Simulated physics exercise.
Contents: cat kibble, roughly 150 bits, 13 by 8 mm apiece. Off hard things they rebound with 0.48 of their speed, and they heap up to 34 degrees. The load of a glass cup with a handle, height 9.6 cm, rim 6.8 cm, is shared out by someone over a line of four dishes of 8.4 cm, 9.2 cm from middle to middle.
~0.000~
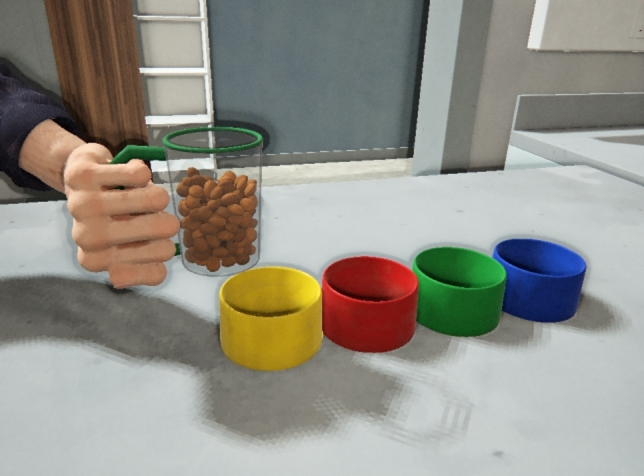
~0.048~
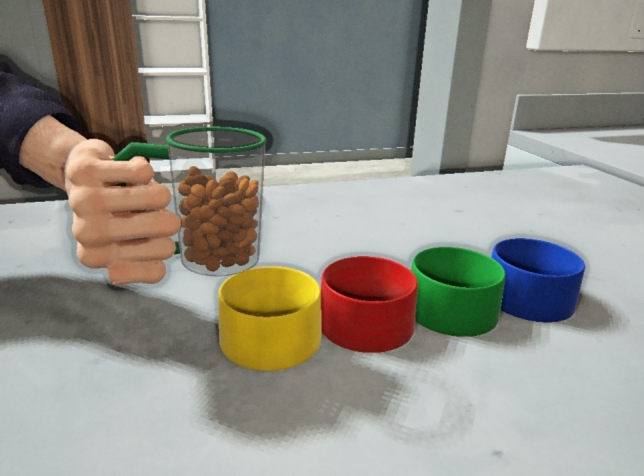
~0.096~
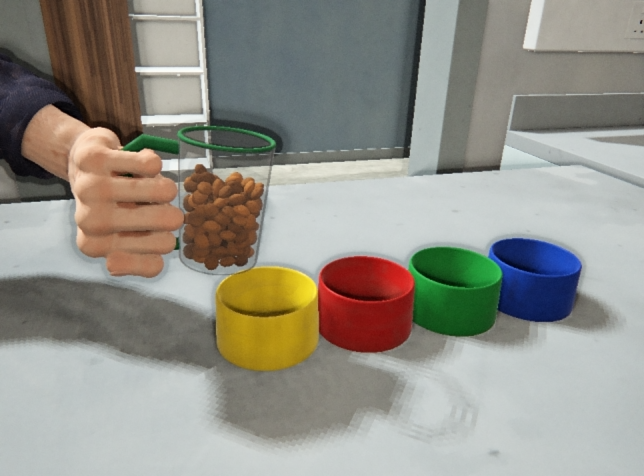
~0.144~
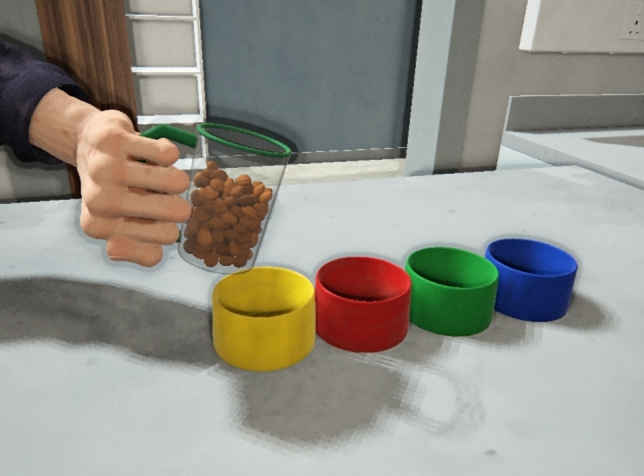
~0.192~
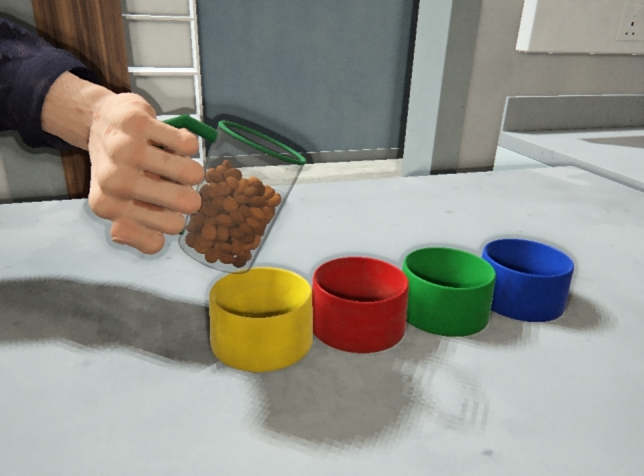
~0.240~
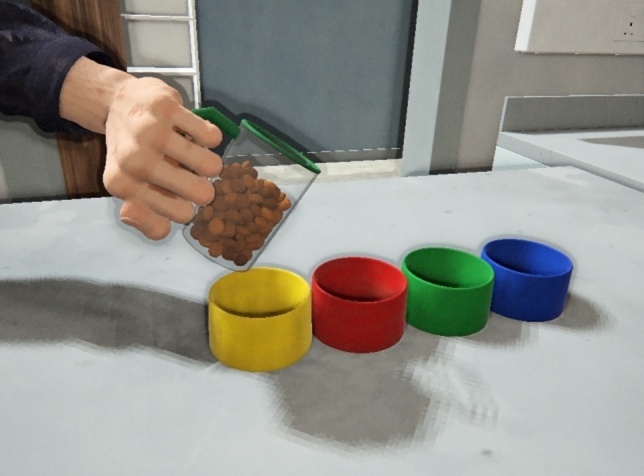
A hand held a clear cup of brown kibble by its green handle beside a row of yellow, red, green and blue dishes, then moved it slightly right while tilting it toward them.
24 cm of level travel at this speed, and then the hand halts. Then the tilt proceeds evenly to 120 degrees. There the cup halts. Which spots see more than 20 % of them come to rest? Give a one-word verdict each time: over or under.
Verdicts: Red under, blue under, green over, yellow under, counter under.
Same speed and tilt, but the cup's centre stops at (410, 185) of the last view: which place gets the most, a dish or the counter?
The biggest share ends at green.
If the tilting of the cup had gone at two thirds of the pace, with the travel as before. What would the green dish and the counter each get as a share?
In that case green 50; counter 10.
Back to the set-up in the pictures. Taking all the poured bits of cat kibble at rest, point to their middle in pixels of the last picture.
Centre at rest: Approx. (448, 293) px.
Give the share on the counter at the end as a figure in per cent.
About 10 %.
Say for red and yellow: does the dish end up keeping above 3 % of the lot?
For red, it does, for yellow, it does not.
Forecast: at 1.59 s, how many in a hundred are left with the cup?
Around 0 in a hundred.
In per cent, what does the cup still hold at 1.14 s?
10 per cent.
After 0.78 s, tilt 120 degrees; cup holds 80 %, red 10 %, green 5 %.
After 1.14 s, tilt 120 degrees; cup holds 10 %, red 10 %, green 75 %.
Then, at 1.59 s, tilt 120 degrees; cup holds 0 %, red 10 %, blue 5 %, green 80 %.
In the end, at 2.1 s, red 10 %, blue 5 %, green 80 %, yellow 0 %, counter 10 %.
